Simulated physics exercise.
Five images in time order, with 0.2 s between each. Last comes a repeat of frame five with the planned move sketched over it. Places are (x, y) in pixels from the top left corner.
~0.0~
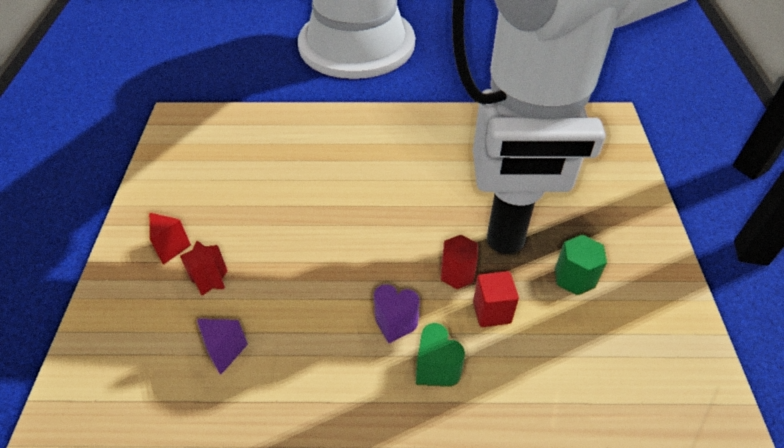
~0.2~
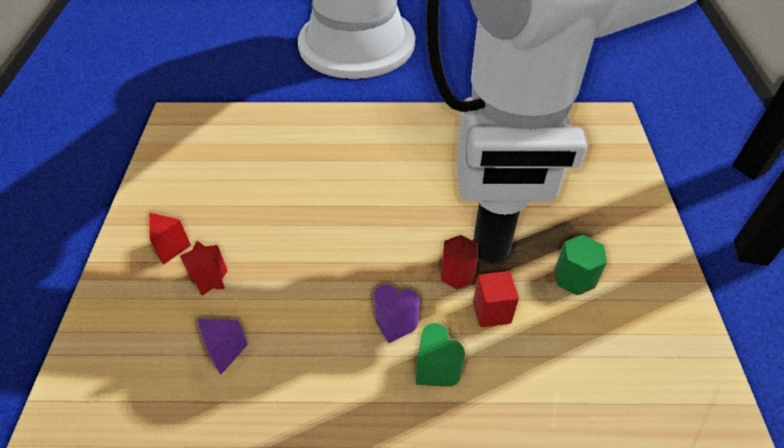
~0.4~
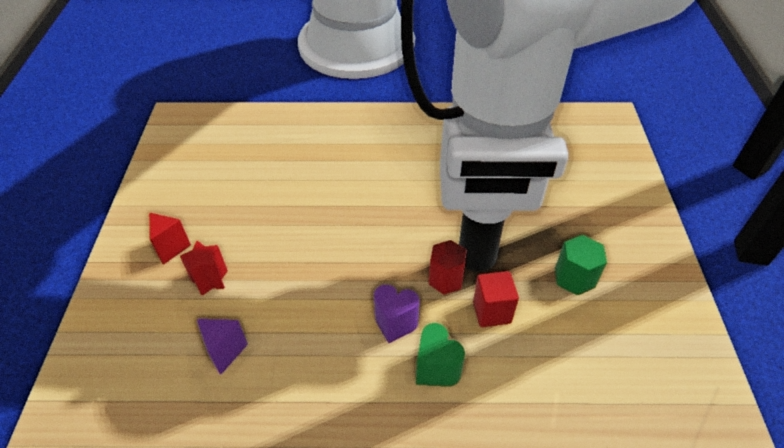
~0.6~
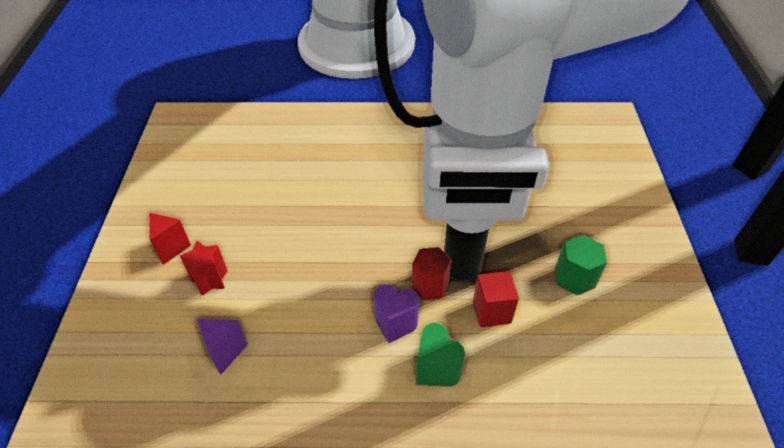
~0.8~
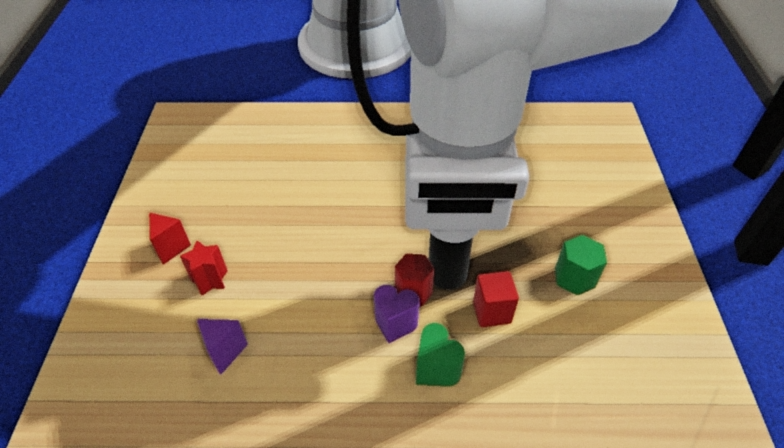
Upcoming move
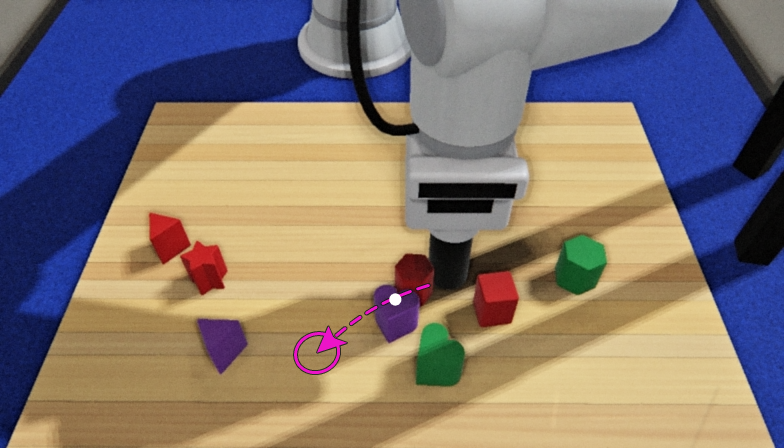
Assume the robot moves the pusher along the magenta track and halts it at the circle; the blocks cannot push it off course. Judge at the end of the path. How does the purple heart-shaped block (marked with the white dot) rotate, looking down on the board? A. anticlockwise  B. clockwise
A
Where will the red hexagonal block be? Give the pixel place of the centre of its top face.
Its top middle is near (279, 310).
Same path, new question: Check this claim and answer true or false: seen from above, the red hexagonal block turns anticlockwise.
It is false.
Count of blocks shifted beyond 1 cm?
It's going to be two.
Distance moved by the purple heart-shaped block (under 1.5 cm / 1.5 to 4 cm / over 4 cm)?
Result: 1.5-4 cm.
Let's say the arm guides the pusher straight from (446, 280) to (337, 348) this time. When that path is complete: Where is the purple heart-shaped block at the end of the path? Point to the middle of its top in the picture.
Somewhere near (342, 363).
The line goes from (446, 280) over (378, 306) to (317, 353); the dot is on the purple heart-shaped block.
The first path, step by step. One third of the way, pusher at (399, 290); purple heart-shaped block at (388, 307), turned 45° anticlockwise; red hexagonal block at (363, 282).
Two thirds of the way, pusher at (356, 314); purple heart-shaped block at (385, 317), turned 55° anticlockwise; red hexagonal block at (313, 301), turned 25° clockwise.
At the end, pusher at (316, 347); purple heart-shaped block at (385, 317), turned 55° anticlockwise; red hexagonal block at (279, 310), turned 55° clockwise; red square unmoved.
